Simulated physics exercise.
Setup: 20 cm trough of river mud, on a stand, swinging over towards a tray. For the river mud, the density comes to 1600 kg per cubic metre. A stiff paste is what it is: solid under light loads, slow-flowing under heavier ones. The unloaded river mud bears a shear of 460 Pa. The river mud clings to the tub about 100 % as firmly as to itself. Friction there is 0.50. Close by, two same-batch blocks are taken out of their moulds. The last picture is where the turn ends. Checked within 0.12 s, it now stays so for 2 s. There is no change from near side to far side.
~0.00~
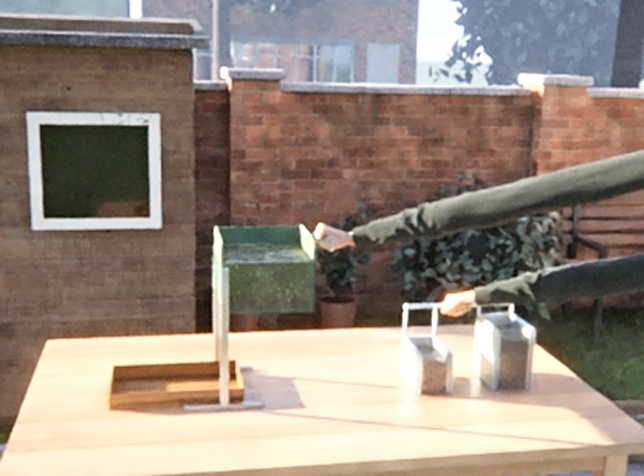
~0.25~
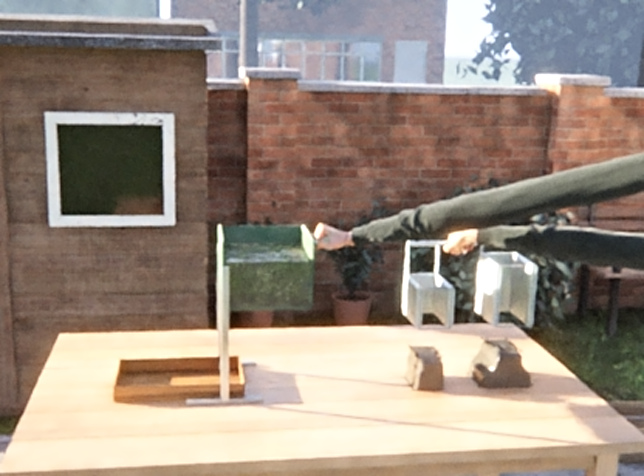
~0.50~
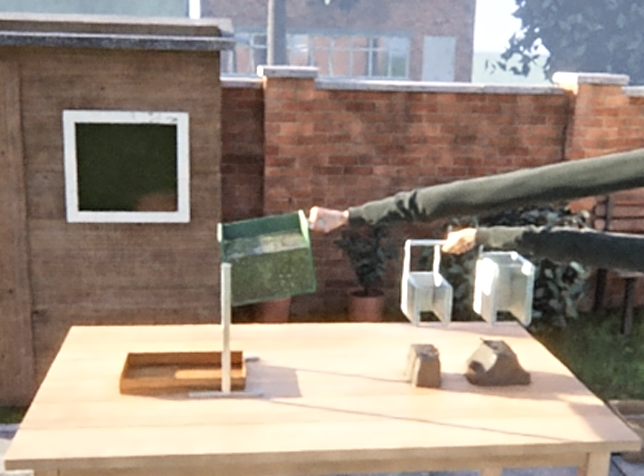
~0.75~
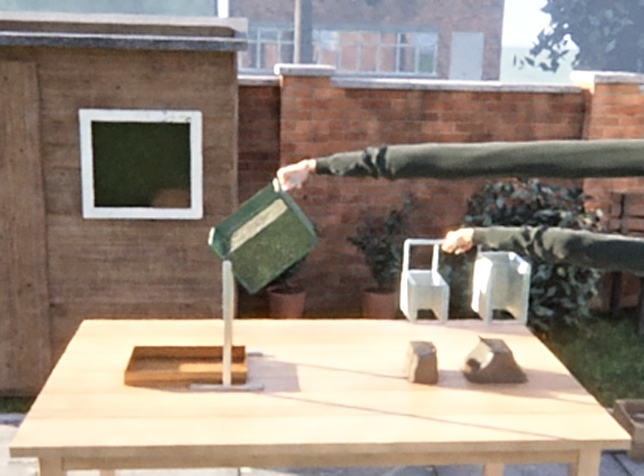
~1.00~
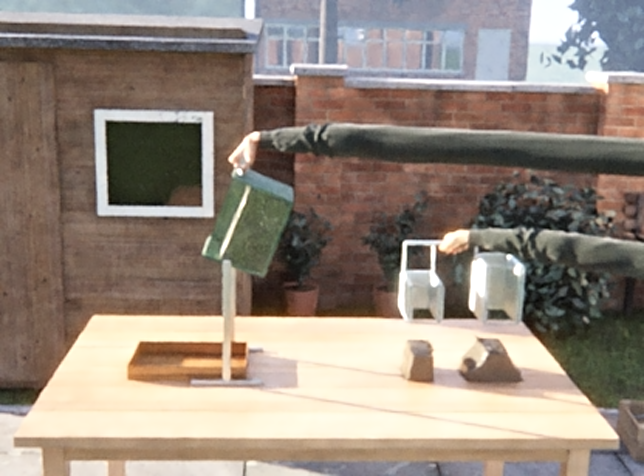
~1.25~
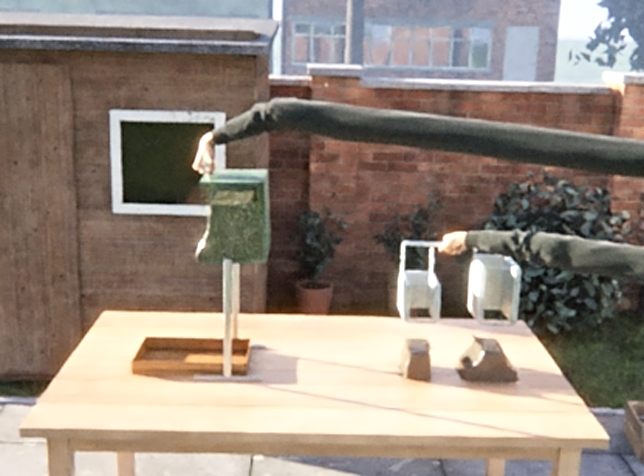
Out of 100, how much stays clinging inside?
36 %.
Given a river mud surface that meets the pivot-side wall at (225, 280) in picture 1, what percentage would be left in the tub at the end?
55 %.
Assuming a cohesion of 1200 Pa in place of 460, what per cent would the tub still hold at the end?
100 %.
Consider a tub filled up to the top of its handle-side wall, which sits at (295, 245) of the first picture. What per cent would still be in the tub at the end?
Roughly 50 %.
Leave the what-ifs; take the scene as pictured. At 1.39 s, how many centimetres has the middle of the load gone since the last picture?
Around 8 centimetres.
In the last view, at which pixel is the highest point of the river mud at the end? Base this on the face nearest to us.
I'd point to somewhere around (238, 239).
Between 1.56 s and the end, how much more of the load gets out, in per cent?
About 5 per cent.
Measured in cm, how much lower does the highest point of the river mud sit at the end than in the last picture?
12 cm or so.
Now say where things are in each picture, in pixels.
The first frame shows handle-side rim at (314, 243), tilt 0 degrees; top of the river mud at (308, 261); blocks stand 11 cm, 17 cm (left to right).
The second frame shows handle-side rim at (313, 243), tilt 0 degrees; top of the river mud at (307, 260); blocks stand 11 cm, 13 cm (left to right).
The third frame shows handle-side rim at (307, 228), tilt 10 degrees; top of the river mud at (303, 246); blocks stand 11 cm, 12 cm (left to right).
The fourth frame shows handle-side rim at (277, 194), tilt 39 degrees; top of the river mud at (284, 210); blocks stand 11 cm, 12 cm (left to right).
The fifth frame shows handle-side rim at (233, 180), tilt 70 degrees; top of the river mud at (248, 190); blocks stand 11 cm, 12 cm (left to right).
The sixth frame shows handle-side rim at (200, 185), tilt 93 degrees; top of the river mud at (247, 203); blocks stand 11 cm, 12 cm (left to right).
After 1.39 s, the tub is at 93 degrees and holds 66 %.
After 1.56 s, the tub is at 93 degrees and holds 42 %.
After 1.73 s, the tub is at 93 degrees and holds 37 %.
After 1.90 s, the tub is at 93 degrees and holds 37 %.
After 3.25 s, at the end, the tub is at 93 degrees and holds 36 %.
